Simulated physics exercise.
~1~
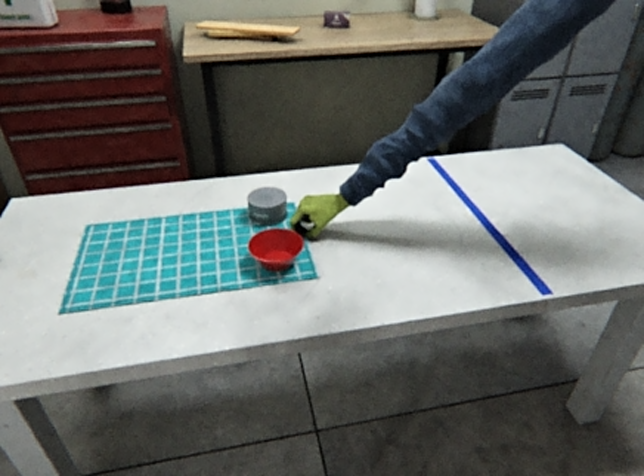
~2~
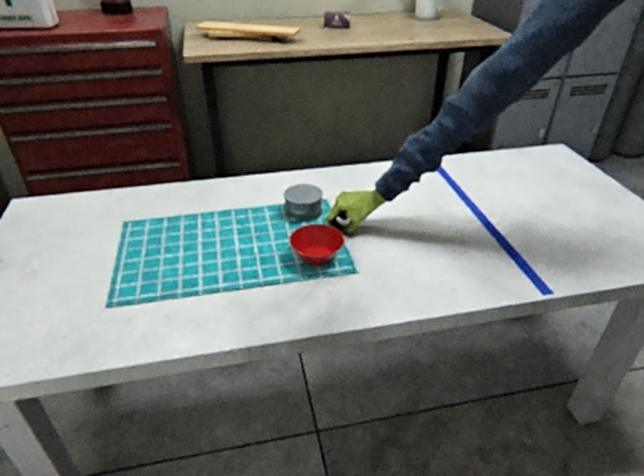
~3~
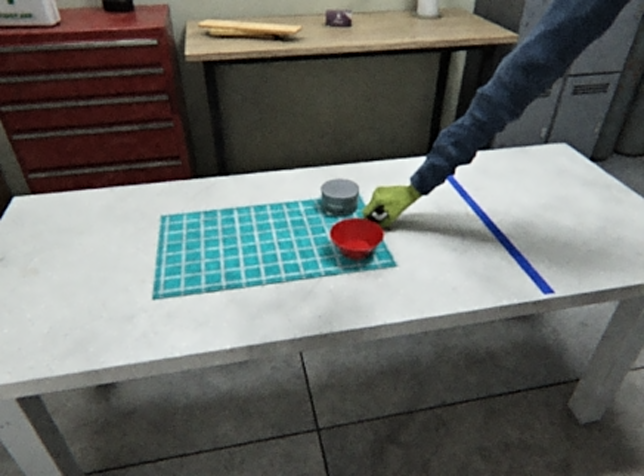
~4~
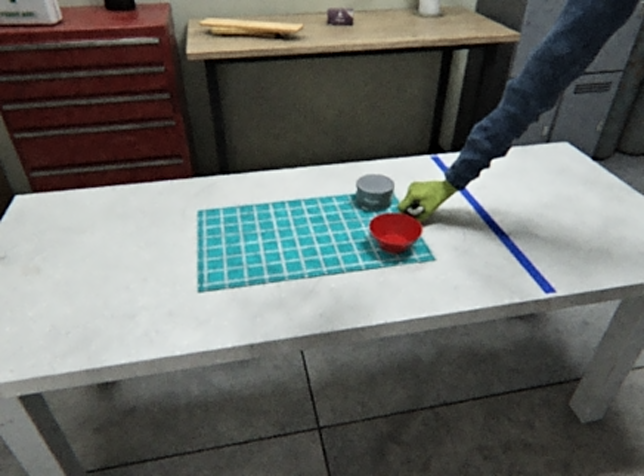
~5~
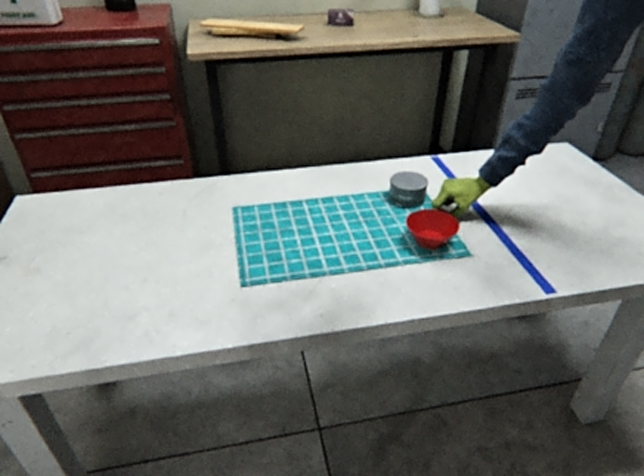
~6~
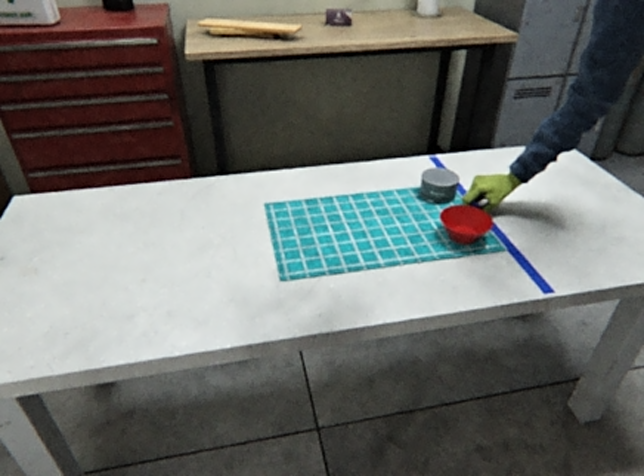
A turquoise checked cloth carrying a grey tub and red bowl slides right, pulled by a gloved hand to the blue tape.
